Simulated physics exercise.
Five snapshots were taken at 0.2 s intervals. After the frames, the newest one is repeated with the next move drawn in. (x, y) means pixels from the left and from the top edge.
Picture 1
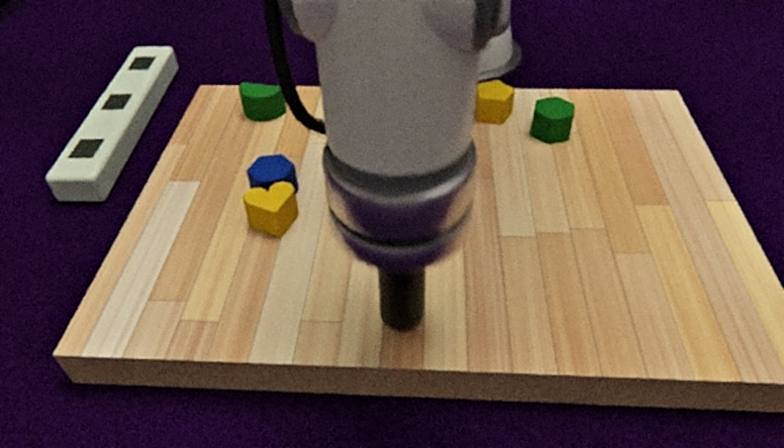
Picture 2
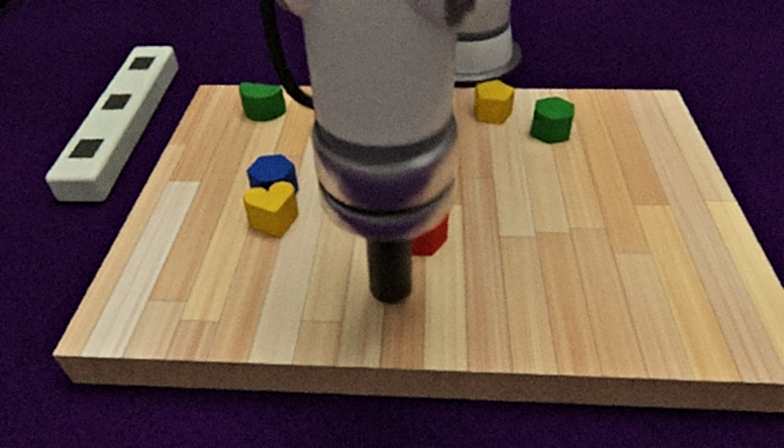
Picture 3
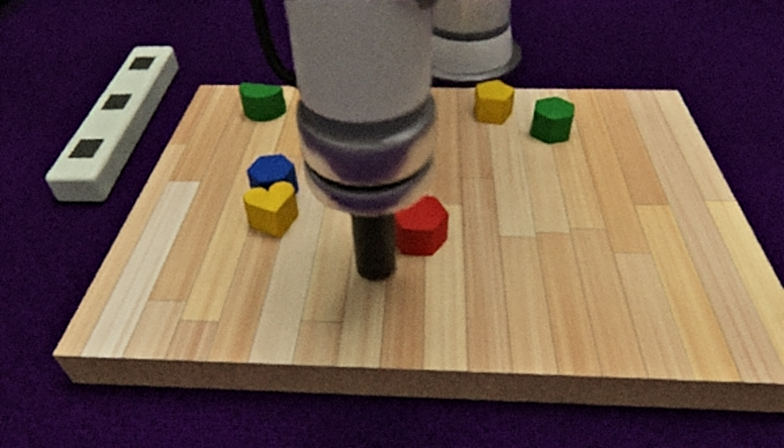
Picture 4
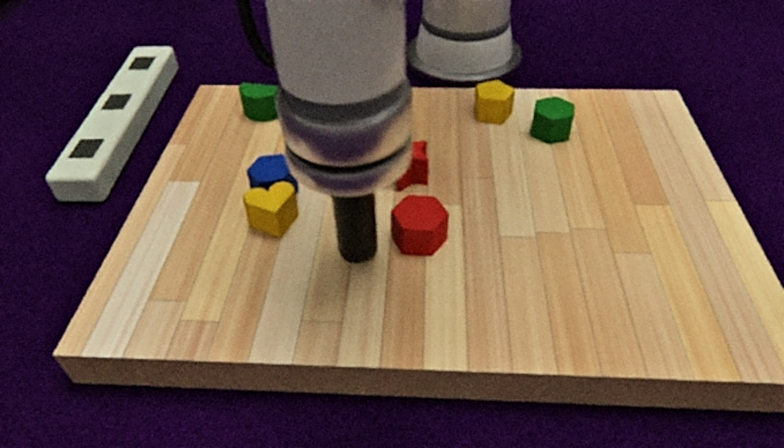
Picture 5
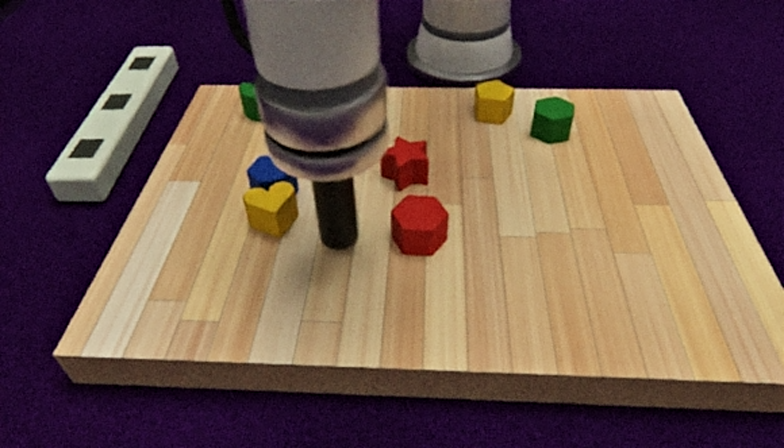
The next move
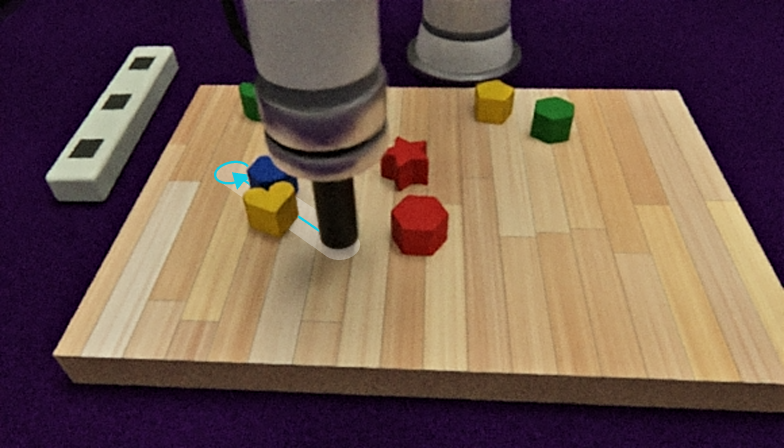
A grey robotic arm with a black rod pointing down moves over a pale wooden board on a dark purple surface, seen from a fixed, raised viewpoint. Green, blue and yellow blocks sit at left and behind, more yellow and green ones toward the right, and a white slotted bar lies at far left. The rod glides steadily leftward and away, uncovering two still red blocks.
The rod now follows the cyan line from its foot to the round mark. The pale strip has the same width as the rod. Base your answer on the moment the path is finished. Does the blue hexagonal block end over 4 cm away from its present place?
Yes
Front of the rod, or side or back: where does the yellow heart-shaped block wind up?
The yellow heart-shaped block is left behind or beside.
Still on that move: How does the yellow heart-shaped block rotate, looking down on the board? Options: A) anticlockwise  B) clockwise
My answer is option A.
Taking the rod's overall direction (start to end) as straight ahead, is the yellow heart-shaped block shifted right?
No
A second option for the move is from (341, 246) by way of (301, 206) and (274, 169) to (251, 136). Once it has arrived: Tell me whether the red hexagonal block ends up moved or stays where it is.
Not moved.
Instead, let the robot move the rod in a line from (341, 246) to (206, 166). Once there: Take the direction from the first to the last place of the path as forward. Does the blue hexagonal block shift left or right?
To the right.
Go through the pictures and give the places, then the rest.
Rod's lower end (402, 313); yellow heart-shaped block (269, 195); blue hexagonal block (270, 167); red hexagonal block hidden, in the first picture.
Rod (391, 288); blocks still, in the second picture.
Rod (376, 266); blocks still, in the third picture.
Rod (358, 249); blocks still, in the fourth picture.
Rod (340, 236); yellow heart-shaped block (269, 195); blue hexagonal block (270, 167); red hexagonal block (420, 211), in the fifth picture.
Drawn move, in a line from (341, 246) to (232, 172).
The first path, step by step. One third of the way, rod (299, 208); yellow heart-shaped block (258, 192), turned 15° anticlockwise; blue hexagonal block (266, 162), turned 10° clockwise.
Two thirds of the way, rod (262, 184); yellow heart-shaped block (229, 187), turned 70° anticlockwise; blue hexagonal block (254, 145), turned 50° clockwise.
At the end, rod (230, 163); yellow heart-shaped block (229, 187), turned 75° anticlockwise; blue hexagonal block (245, 126), turned 95° clockwise; red hexagonal block still.
